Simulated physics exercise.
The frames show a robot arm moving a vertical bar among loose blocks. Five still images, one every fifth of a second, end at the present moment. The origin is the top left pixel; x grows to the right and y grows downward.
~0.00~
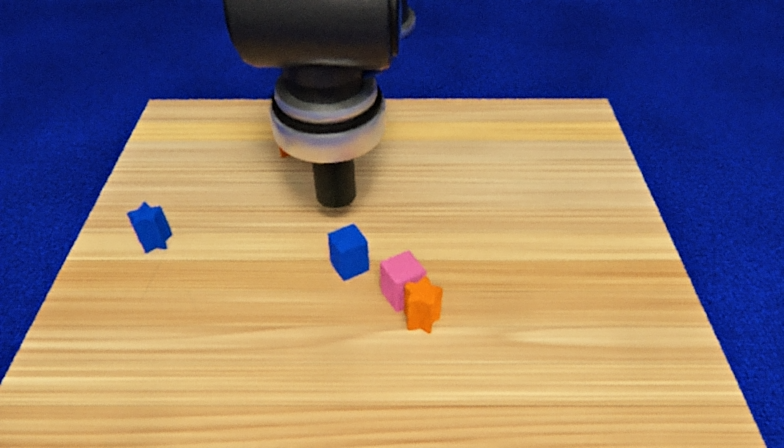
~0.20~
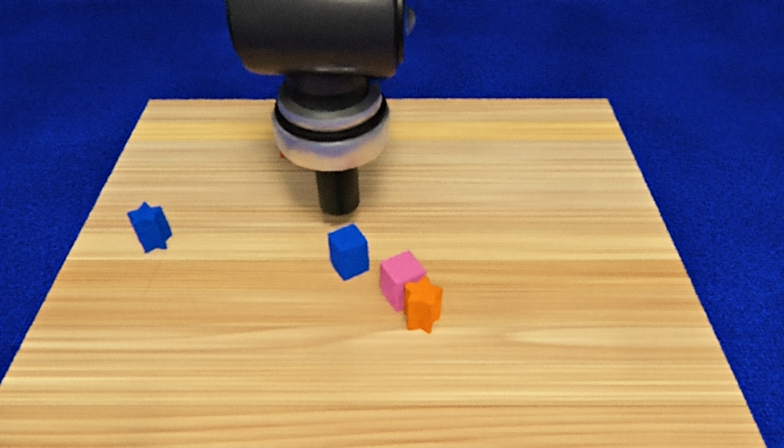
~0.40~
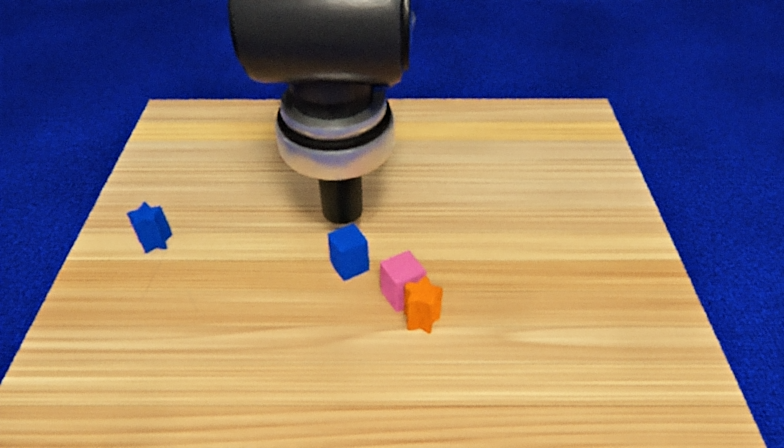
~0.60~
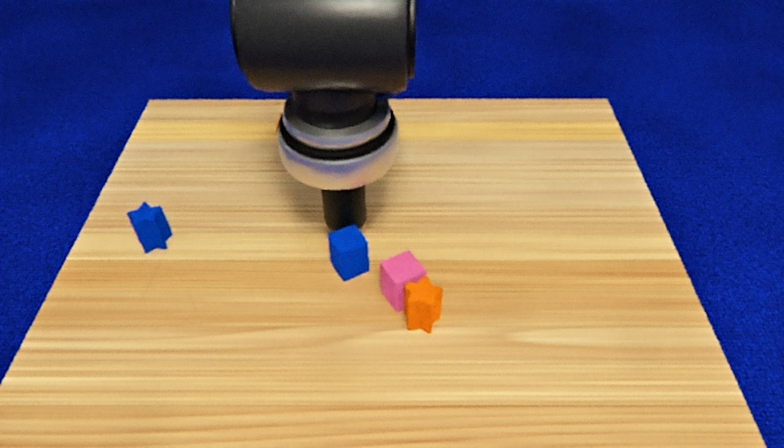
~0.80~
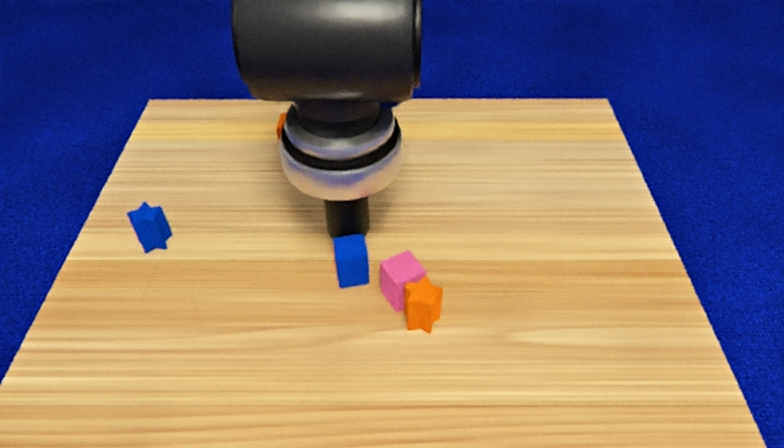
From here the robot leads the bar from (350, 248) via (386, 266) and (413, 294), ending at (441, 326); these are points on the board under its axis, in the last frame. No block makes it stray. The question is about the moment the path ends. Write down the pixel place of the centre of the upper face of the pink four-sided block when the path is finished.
At (452, 334).
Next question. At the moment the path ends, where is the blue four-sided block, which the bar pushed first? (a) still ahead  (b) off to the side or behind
My answer is option b.
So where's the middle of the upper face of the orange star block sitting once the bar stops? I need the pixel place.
Put as a pixel place, it's (456, 367).
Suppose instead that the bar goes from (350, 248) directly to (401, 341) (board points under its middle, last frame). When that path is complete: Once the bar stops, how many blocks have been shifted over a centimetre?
Once the path ends, three or more blocks will have shifted.
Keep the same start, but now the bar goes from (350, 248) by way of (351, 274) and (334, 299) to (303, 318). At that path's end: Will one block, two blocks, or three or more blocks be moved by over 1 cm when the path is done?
Displaced: One.
On the path given first. One third of the way, bar (386, 247); blue four-sided block (357, 258), turned 45° clockwise.
Two thirds of the way, bar (414, 275); blue four-sided block (358, 260), turned 55° clockwise; pink four-sided block (427, 297), turned 15° clockwise; orange star block (440, 324), turned 10° clockwise.
At the end, bar (442, 307); blue four-sided block (358, 260), turned 55° clockwise; pink four-sided block (452, 334), turned 30° clockwise; orange star block (456, 367), turned 25° clockwise.
